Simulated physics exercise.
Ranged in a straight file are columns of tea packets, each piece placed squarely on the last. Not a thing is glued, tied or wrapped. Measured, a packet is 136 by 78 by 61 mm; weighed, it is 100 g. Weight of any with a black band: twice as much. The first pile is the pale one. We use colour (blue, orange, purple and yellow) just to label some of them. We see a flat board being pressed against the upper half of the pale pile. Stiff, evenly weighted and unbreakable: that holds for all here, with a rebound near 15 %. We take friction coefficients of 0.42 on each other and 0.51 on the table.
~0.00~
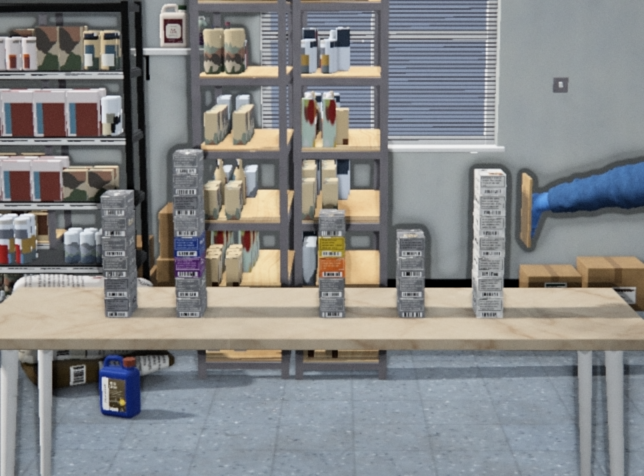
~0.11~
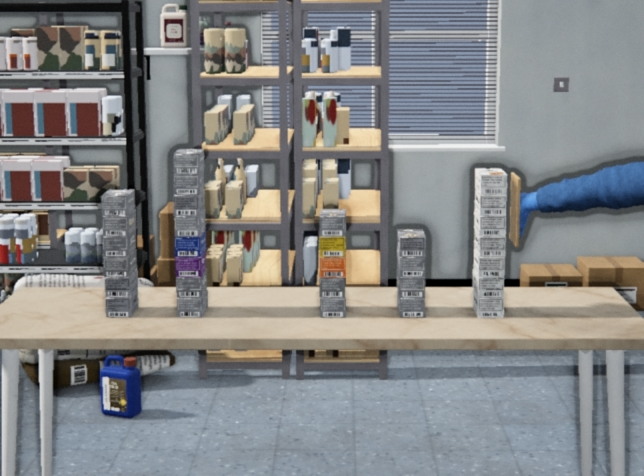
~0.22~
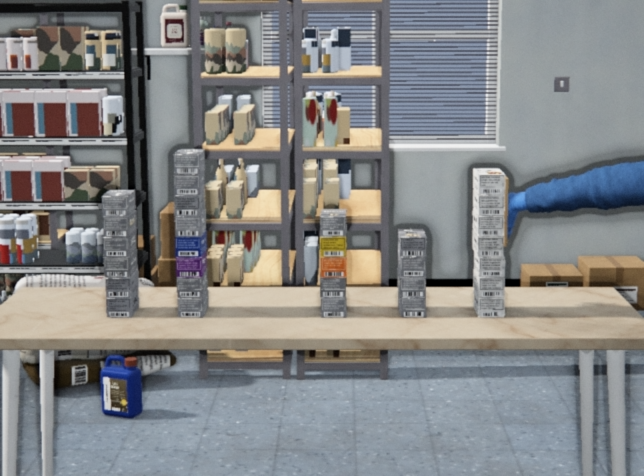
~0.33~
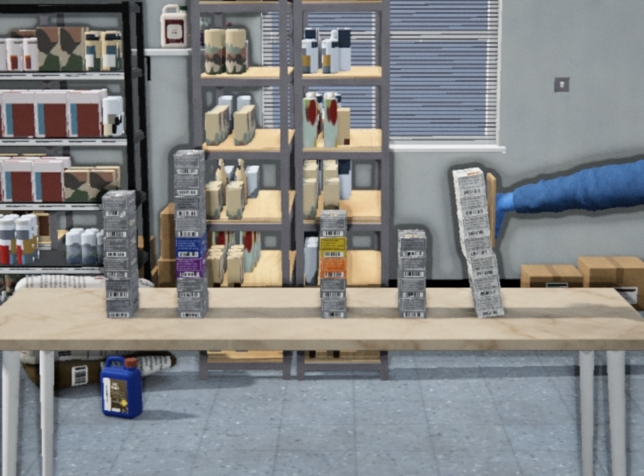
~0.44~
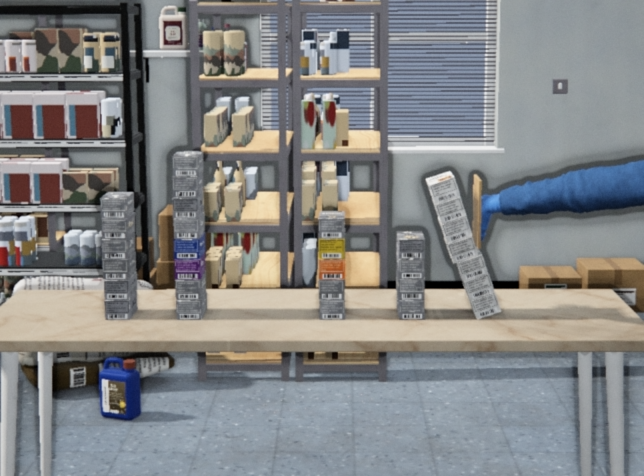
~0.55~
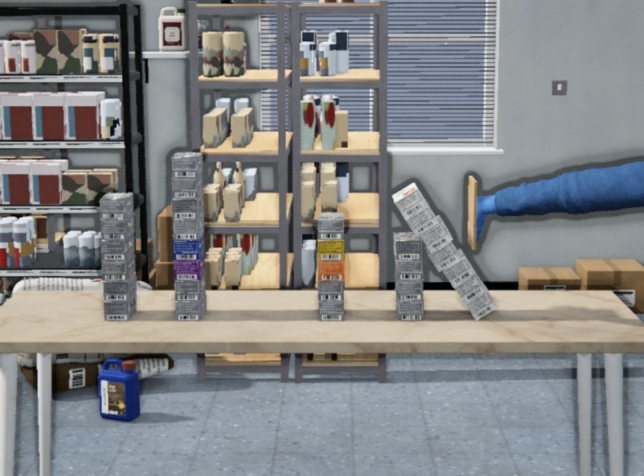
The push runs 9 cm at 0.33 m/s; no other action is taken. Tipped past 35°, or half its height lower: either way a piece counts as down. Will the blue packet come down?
No.
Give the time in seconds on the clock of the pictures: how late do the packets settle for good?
That is at about 1.5 s.
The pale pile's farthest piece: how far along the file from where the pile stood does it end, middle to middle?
About 64 cm.
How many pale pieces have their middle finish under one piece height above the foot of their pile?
I count 3 in total.
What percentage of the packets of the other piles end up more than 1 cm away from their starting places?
It comes to 40 percent.
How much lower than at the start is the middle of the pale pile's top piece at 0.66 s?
Drop so far: Roughly 10 cm.
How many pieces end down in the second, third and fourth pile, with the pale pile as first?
Counting each pile, the second has 3, the third 5 and the fourth 0.
Around 0.66 s, 7 of the pale pile down; none of the 23 other packets down, 4 disturbed; blue packet unmoved.
Around 0.82 s, 7 of the pale pile down; none of the 23 other packets down, 8 disturbed; blue packet unmoved; yellow packet tipped 6°.
Around 1.00 s, 7 of the pale pile down; 3 of the 23 other packets down; blue packet unmoved; orange packet tipped 27°.
Around 1.18 s, 7 of the pale pile down; 7 of the 23 other packets down; blue packet unmoved; orange packet on its side.
Finally (1.7 s), 7 of the pale pile down; 8 of the 23 other packets down; blue packet unmoved; orange packet on its side; yellow packet on its side. Seen by the last camera, middles, blue packet near (188, 246), orange packet near (252, 303).
